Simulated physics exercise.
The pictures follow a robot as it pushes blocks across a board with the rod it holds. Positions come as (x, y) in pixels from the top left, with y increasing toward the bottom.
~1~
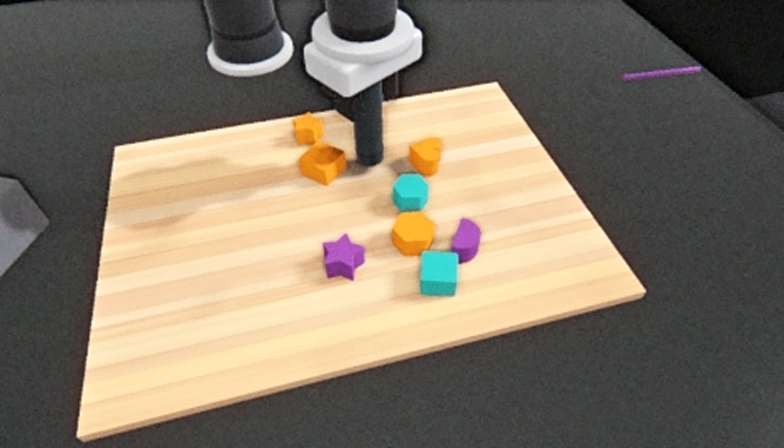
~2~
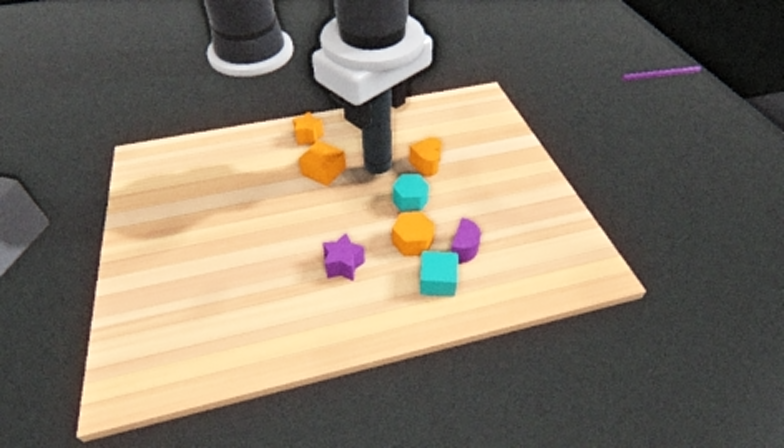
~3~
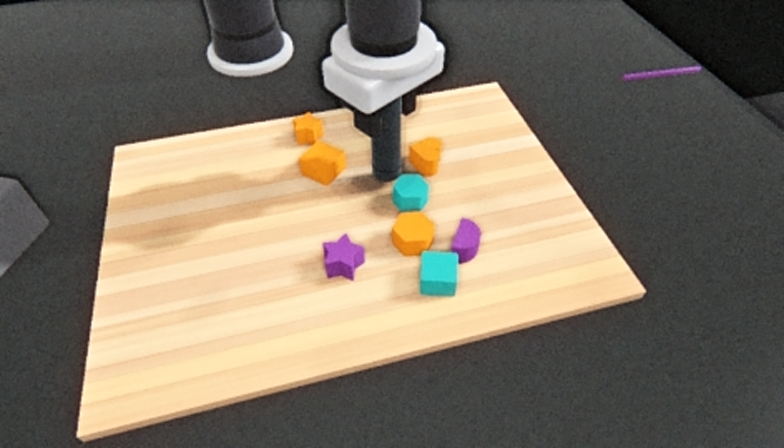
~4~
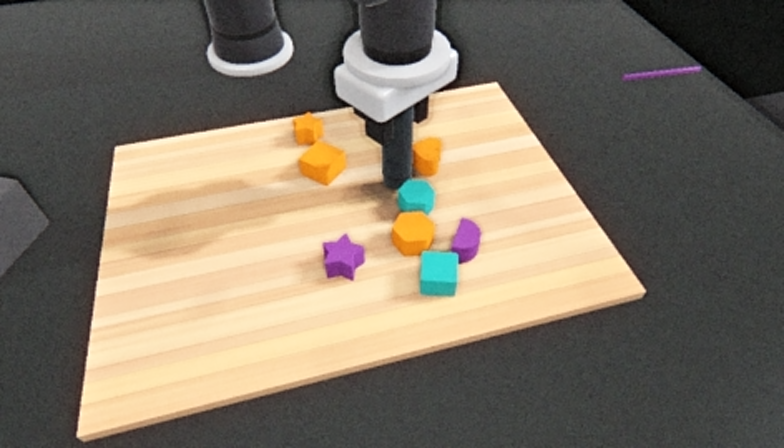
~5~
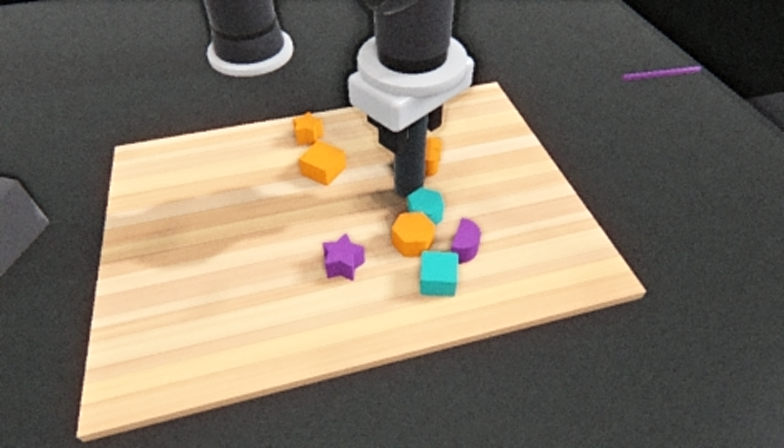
Robot arm's dark rod moving right and toward the viewer across a wooden board, nudging a turquoise six-sided block among colourful shapes.
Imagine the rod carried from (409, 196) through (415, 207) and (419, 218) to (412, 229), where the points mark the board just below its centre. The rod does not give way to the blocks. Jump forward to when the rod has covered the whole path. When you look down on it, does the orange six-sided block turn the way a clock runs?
It seems so.
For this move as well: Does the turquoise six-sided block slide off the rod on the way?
It seems so.
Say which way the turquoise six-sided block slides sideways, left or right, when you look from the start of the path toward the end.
Facing the way the path runs, start to end, you'll find the turquoise six-sided block has shifted left.
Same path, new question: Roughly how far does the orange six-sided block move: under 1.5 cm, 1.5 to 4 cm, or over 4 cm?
The shift is from 1.5 to 4 cm.
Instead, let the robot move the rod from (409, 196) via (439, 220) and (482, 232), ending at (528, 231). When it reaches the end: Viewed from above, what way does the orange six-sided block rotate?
From overhead, clockwise.
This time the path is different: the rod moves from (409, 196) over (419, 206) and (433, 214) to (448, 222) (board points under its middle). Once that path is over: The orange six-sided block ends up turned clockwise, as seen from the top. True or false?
True.
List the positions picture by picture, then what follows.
In the first frame, tip of the rod (370, 158), middles of tops, orange six-sided block (414, 226), turquoise six-sided block (411, 185), turquoise square piece (440, 266), purple half-round block (467, 234).
In the second frame, rod (378, 165), nothing pushed.
In the third frame, rod (387, 173), nothing pushed.
In the fourth frame, rod (397, 181), turquoise six-sided block (417, 191).
In the fifth frame, rod (409, 189), orange six-sided block (414, 227), turquoise six-sided block (426, 200), turquoise square piece (440, 266), purple half-round block (467, 234).
On the path given first. Halfway along, rod (418, 205); orange six-sided block (415, 235), turned 35° clockwise; turquoise six-sided block (441, 214).
At the end, rod (412, 222); orange six-sided block (411, 242), turned 40° clockwise; turquoise six-sided block (447, 221), turned 20° anticlockwise; turquoise square piece (441, 269); purple half-round block (470, 235).
